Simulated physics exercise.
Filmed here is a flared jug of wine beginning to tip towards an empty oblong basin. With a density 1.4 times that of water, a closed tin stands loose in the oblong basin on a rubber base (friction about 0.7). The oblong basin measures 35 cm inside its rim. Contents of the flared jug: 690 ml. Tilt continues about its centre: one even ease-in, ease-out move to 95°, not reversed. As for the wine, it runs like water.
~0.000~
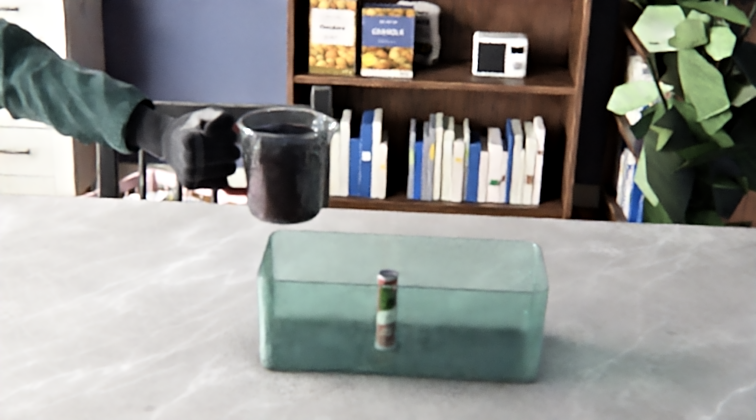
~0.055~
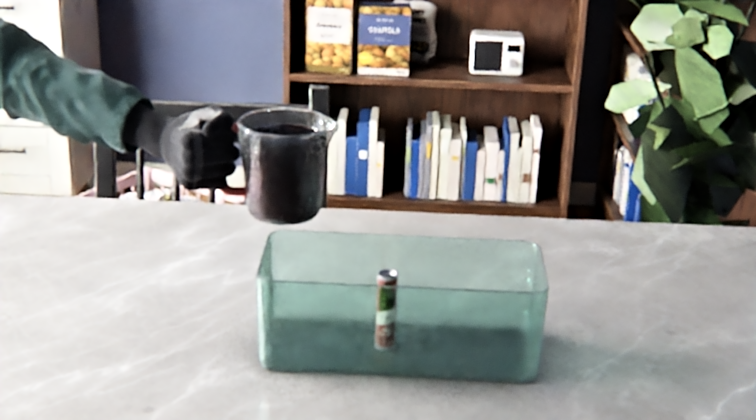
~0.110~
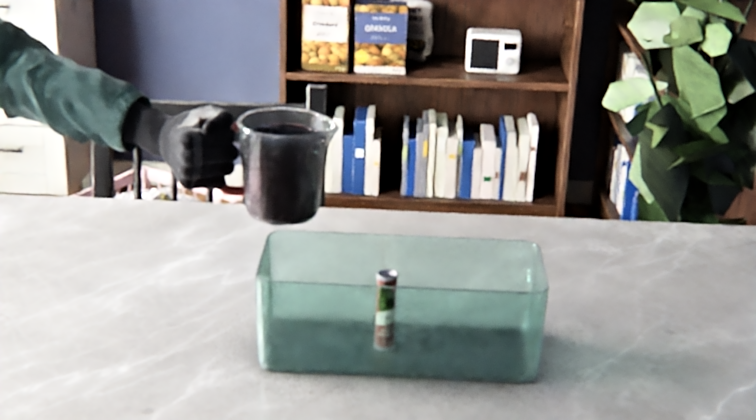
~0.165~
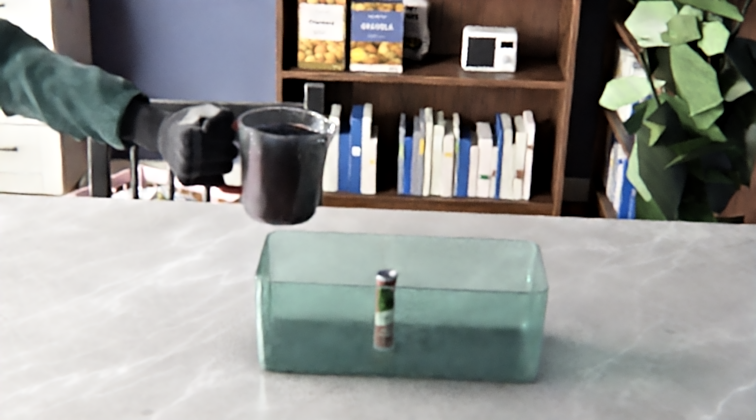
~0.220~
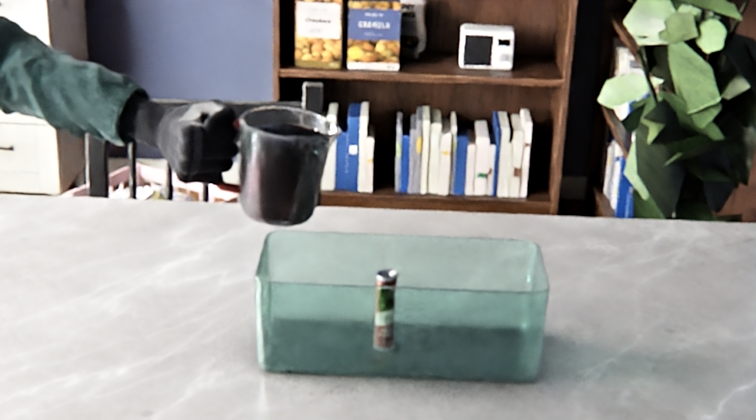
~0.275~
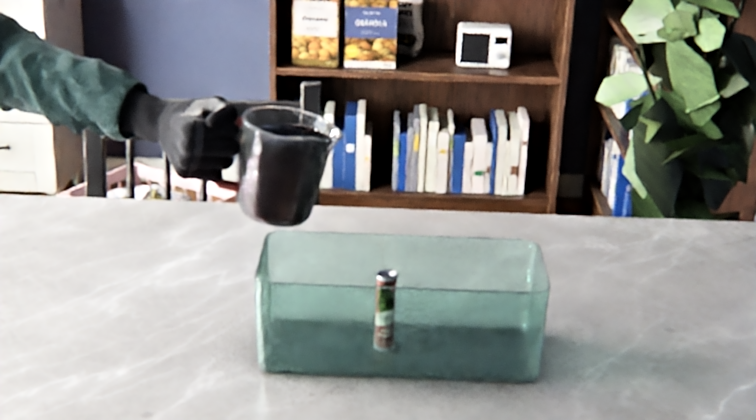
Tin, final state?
Most probably it will lose its balance.
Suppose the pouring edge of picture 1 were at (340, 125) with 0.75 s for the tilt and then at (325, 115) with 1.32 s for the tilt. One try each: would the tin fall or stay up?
First it tips over; then it tips over.
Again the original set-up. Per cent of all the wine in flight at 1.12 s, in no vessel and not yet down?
Some 16 per cent.
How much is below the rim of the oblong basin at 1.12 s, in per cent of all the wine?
About 48 per cent.
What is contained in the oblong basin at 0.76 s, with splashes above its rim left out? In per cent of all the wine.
I'd put it near 4 percent.
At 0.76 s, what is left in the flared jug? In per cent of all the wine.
Close to 84 percent of the liquid remains at that time.
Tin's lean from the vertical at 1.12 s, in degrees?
I'd say it is close to 0 degrees off upright.
Then, 0.76 s in, the tilt is 54° and 84 per cent is still to pour; the tin stands where it began.
Then, 1.12 s in, the tilt is 86° and 37 per cent is still to pour; the tin stands where it began.
Then, 1.49 s in, the tilt is 95° and 5 per cent is still to pour; the tin leans 22°.
Then, 1.89 s in, the tilt is 95° and 0 per cent is still to pour; the tin lies on its side.
Finally, the tin lies on its side.
